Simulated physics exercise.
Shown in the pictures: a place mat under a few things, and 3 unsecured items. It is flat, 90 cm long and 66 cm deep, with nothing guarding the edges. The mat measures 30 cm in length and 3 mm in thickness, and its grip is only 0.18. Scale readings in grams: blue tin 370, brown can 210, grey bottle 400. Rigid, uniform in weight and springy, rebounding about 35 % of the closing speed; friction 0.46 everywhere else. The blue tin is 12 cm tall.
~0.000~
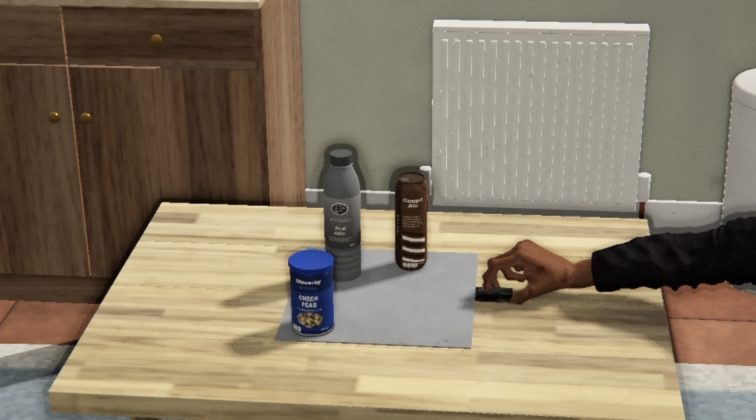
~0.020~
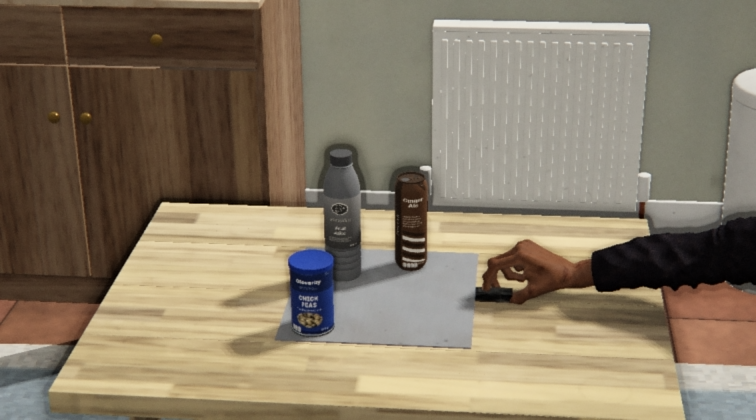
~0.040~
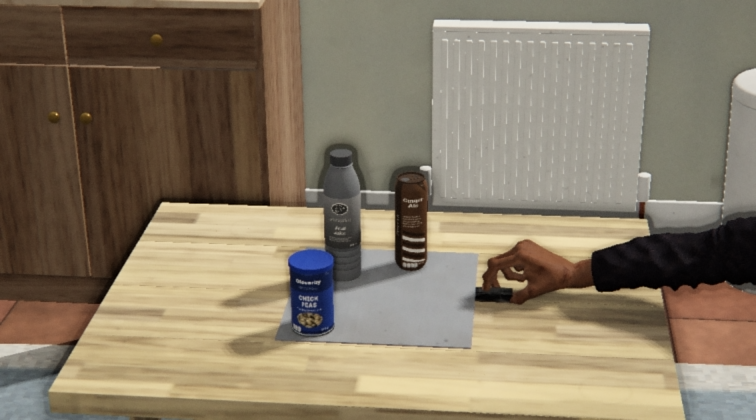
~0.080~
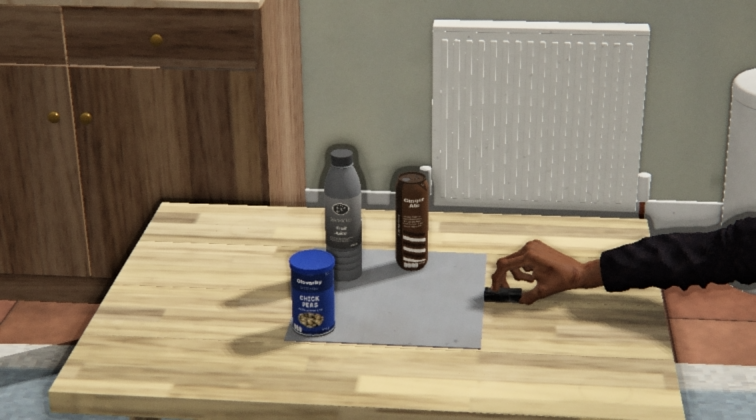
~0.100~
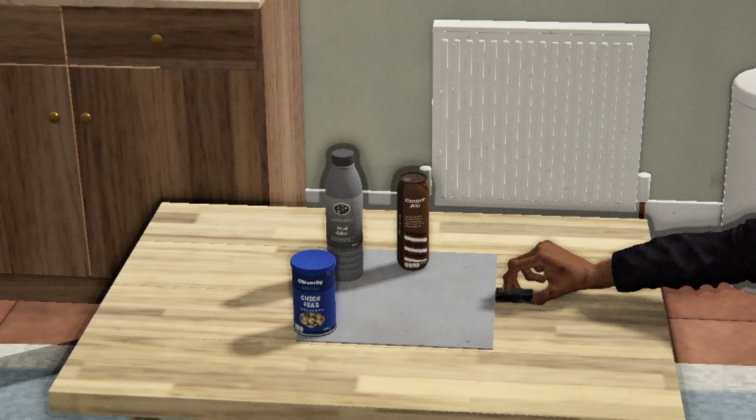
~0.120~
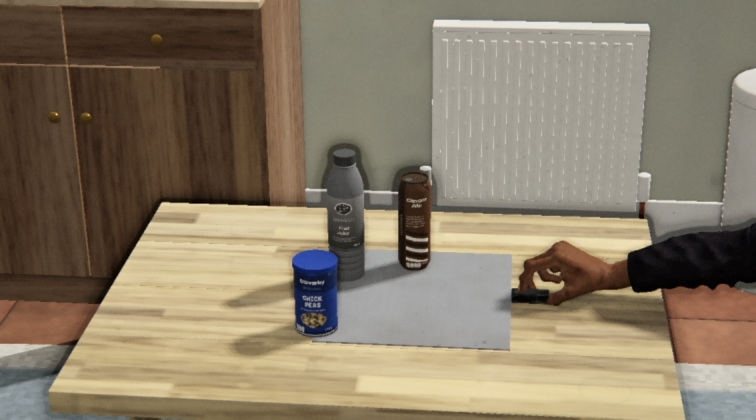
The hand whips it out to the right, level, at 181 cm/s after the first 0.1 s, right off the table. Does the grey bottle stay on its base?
Yes.
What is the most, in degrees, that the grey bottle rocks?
4° at most.
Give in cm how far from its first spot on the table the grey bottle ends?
Displacement: Approx. 2 cm.
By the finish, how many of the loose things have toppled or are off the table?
The tally is 0.
After 0.22 s, mat out by 24 cm; grey bottle moved 2 cm near (357, 216); brown can moved 3 cm; blue tin moved 2 cm.
After 0.32 s, mat out by 42 cm; grey bottle 5° off upright near (360, 216); brown can 6° off upright.
After 0.52 s, mat out by 78 cm; grey bottle moved 2 cm near (352, 216); brown can 4° off upright.
After 0.72 s, mat out by 87 cm; grey bottle moved 2 cm near (354, 216); brown can moved 4 cm.
In the end (1.5 s), all 3 under 6 cm from the start. At the end, from the last picture's camera, grey bottle near (355, 217).
